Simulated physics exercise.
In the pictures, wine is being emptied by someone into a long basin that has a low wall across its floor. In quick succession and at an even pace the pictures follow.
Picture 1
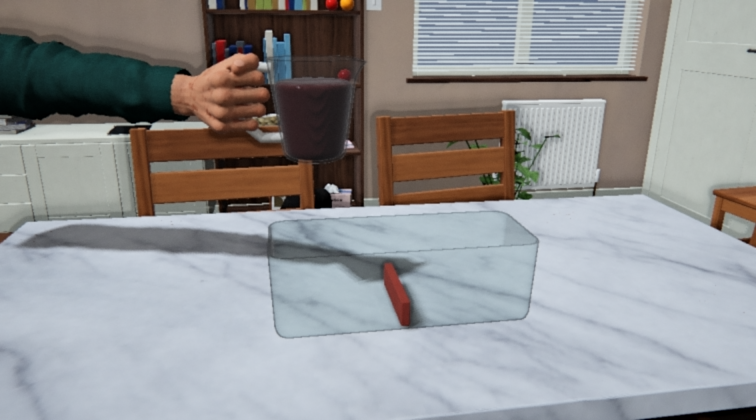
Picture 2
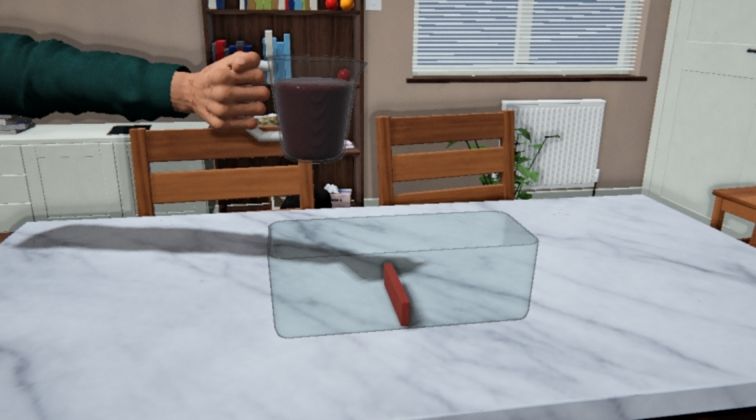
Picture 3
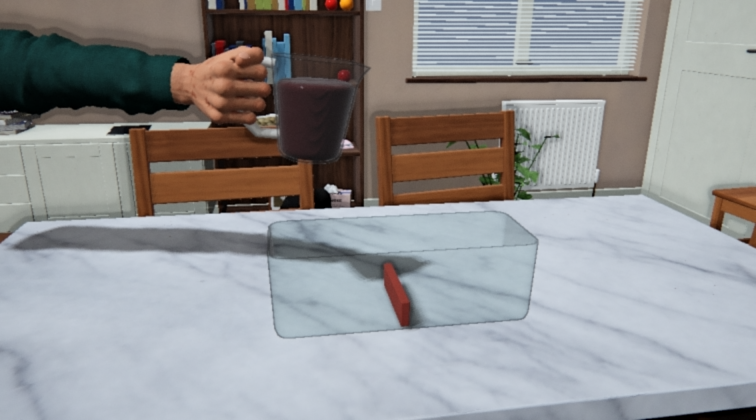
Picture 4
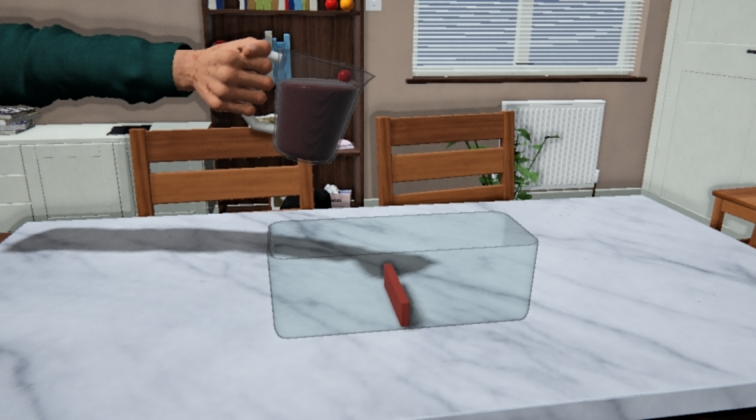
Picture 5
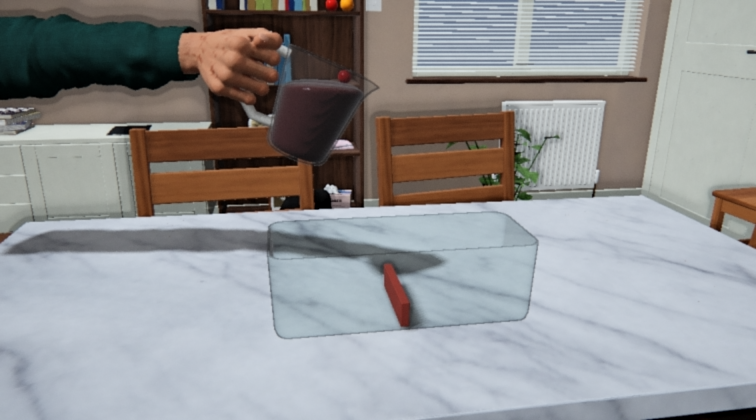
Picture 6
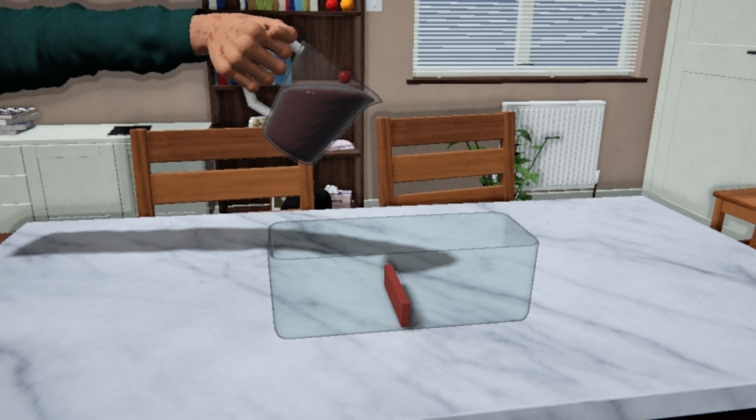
A hand in a dark green sleeve holds a clear jug of dark red wine above a long glass basin with a low red wall inside, then tilts the jug steadily to the right, the hand rising as it turns.
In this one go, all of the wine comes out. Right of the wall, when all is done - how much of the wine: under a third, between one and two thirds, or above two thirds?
The share right of the wall lands past the two-thirds mark.
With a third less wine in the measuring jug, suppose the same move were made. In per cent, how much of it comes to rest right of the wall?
I'd say roughly 80 percent.
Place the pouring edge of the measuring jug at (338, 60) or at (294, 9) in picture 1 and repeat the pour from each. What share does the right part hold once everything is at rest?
In order, some 25 and 10 percent.
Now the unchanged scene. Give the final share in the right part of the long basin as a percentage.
I'd put it at about 85 per cent.
A moment on, the measuring jug is tipped right over and 52 per cent is still to pour, 0 is left of the wall and 13 right of it.
Next, the measuring jug is tipped right over and 6 per cent is still to pour, 10 is left of the wall and 66 right of it.
Then the measuring jug is tipped right over and 0 per cent is still to pour, 10 is left of the wall and 87 right of it.
Later the measuring jug is tipped right over and 0 per cent is still to pour, 11 is left of the wall and 87 right of it.
At rest 11 per cent lies left of the wall, 87 right of it and 2 outside.
